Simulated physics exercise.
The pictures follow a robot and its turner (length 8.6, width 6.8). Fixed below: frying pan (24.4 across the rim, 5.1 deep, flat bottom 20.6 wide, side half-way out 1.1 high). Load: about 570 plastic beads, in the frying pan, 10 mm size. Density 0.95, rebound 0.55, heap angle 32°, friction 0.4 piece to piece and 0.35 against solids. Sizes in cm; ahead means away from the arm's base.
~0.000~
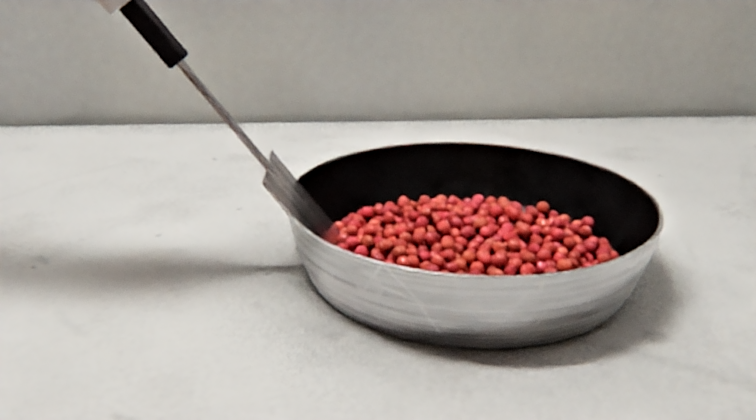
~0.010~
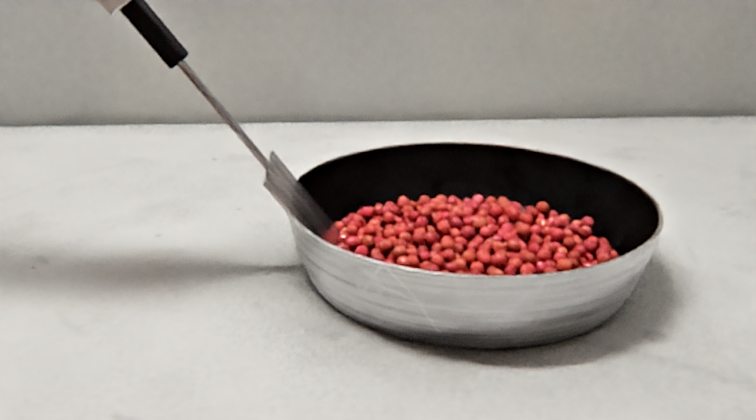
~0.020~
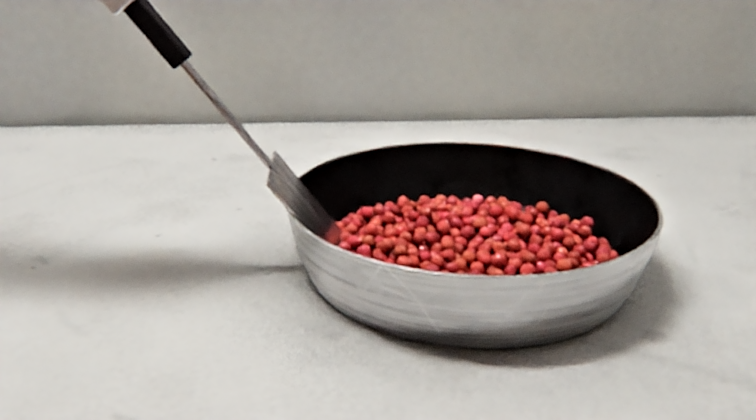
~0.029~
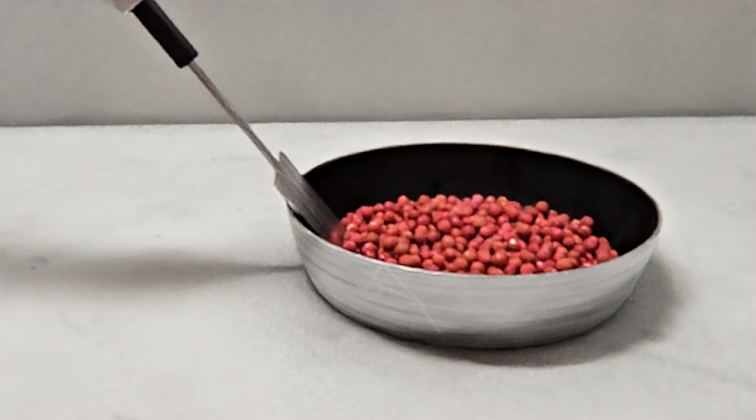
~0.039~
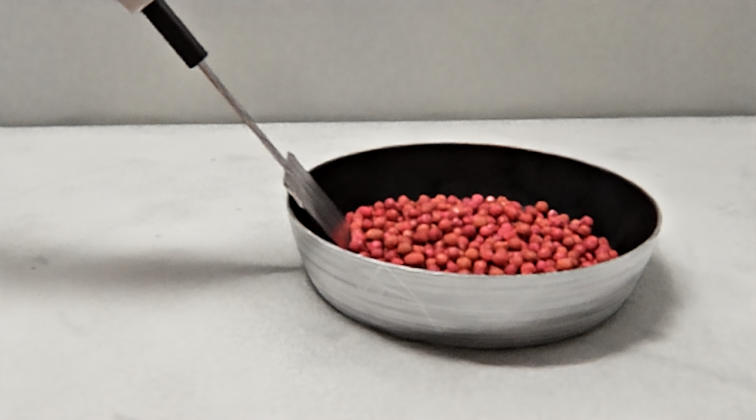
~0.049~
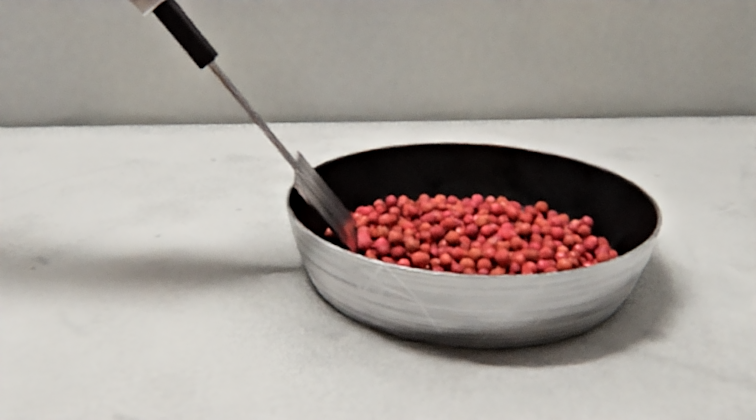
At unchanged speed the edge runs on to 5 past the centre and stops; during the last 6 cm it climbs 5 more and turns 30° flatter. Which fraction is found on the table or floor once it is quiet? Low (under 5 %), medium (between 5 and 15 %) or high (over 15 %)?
Share on the table or floor: Low (under 5 %).
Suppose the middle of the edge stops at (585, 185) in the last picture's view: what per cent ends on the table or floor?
Some 0 per cent.
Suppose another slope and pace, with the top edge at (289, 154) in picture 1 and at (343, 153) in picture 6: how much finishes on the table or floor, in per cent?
Some 10 per cent.
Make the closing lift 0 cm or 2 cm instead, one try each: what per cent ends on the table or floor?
Some 0 and 0 per cent.
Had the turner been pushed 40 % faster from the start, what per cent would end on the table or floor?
In that case some 5 per cent.
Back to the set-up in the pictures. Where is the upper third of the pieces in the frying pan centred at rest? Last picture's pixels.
At about (550, 236).
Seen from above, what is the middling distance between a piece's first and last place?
Roughly 2 cm.
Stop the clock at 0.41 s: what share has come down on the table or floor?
Roughly 0 per cent.
After 0.11 s, sloping 54°, highest piece 4 above the table; 574 in the frying pan.
After 0.18 s, sloping 41°, highest piece 5 above the table; 574 in the frying pan.
After 0.41 s, sloping 24°, highest piece 5 above the table; 573 in the frying pan, 1 on the blade or in flight.
After 1.46 s, sloping 24°, highest piece 3 above the table; 573 in the frying pan, 1 on the table or floor.
In the end, 573 in the frying pan, 1 on the table or floor. That is 0 % on the table or floor.
